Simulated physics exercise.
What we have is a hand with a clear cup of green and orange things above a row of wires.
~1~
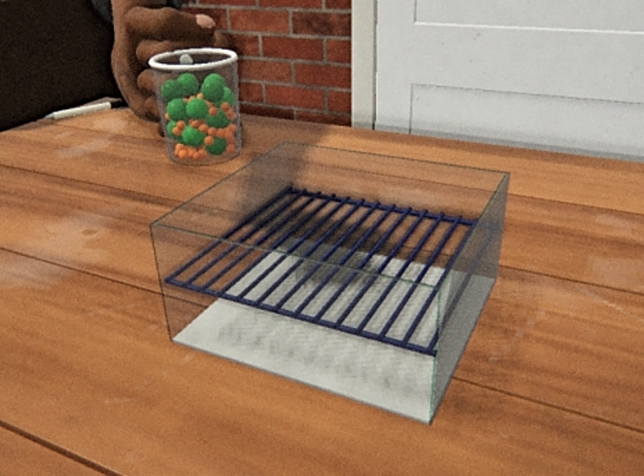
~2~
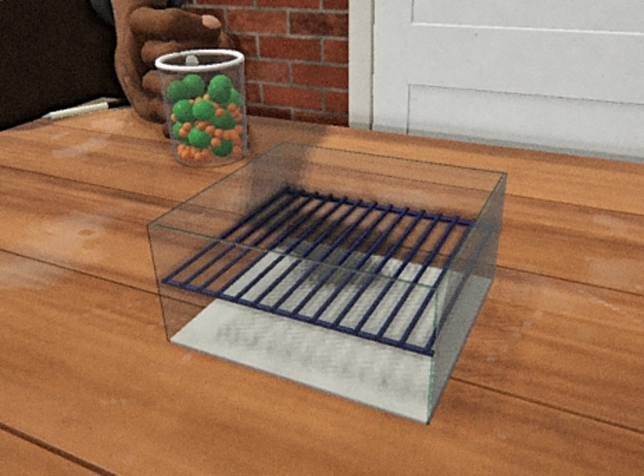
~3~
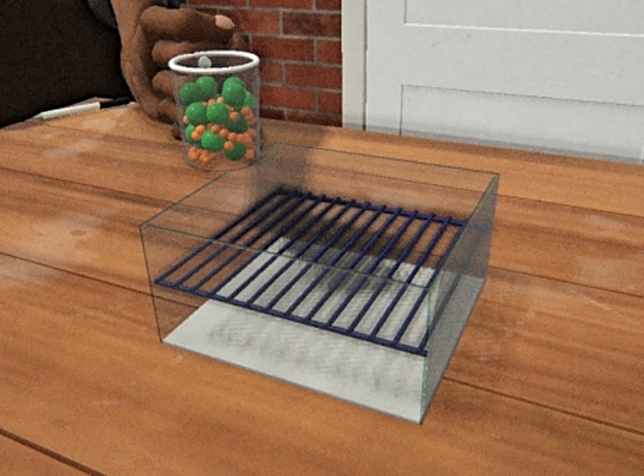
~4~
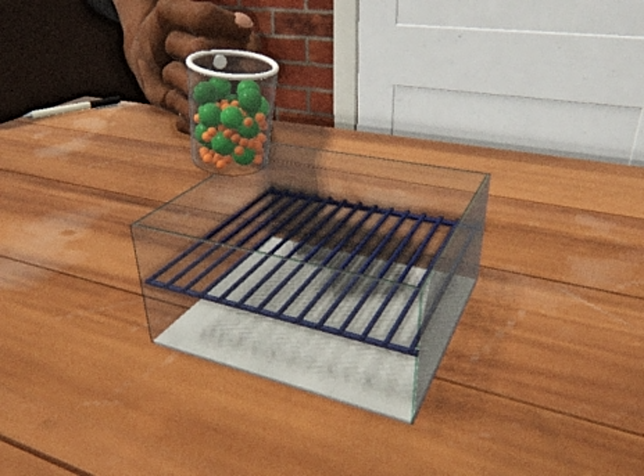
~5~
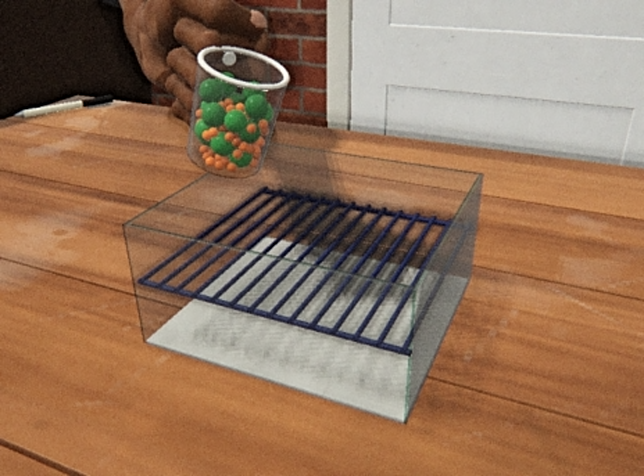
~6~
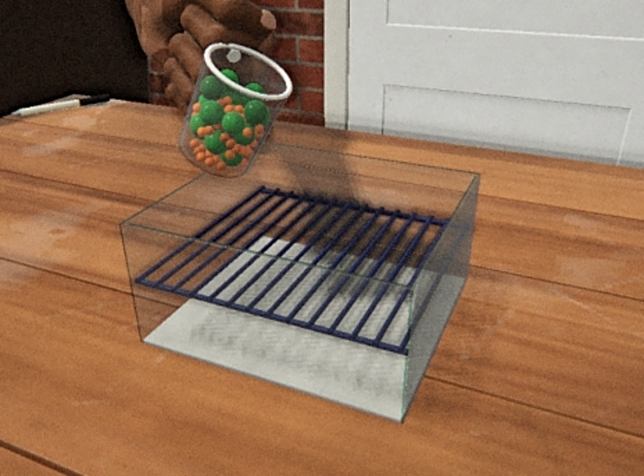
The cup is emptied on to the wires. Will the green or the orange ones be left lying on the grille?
The green ones rest on the wires and the orange ones fall between the wires.
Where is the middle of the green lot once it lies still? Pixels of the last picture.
At about (346, 243).
Then, 0.39 s past the last view, green ones, all in the cup; orange ones, all in the cup.
Then, 0.81 s past the last view, green ones, most in the cup, about a quarter on or over the wires; orange ones, all in the cup.
Then, 1.31 s past the last view, green ones, all on or over the wires; orange ones, about a quarter on or over the wires, most under the rack.
Finally, green ones, all on the wires, none under the rack; orange ones, all under the rack.
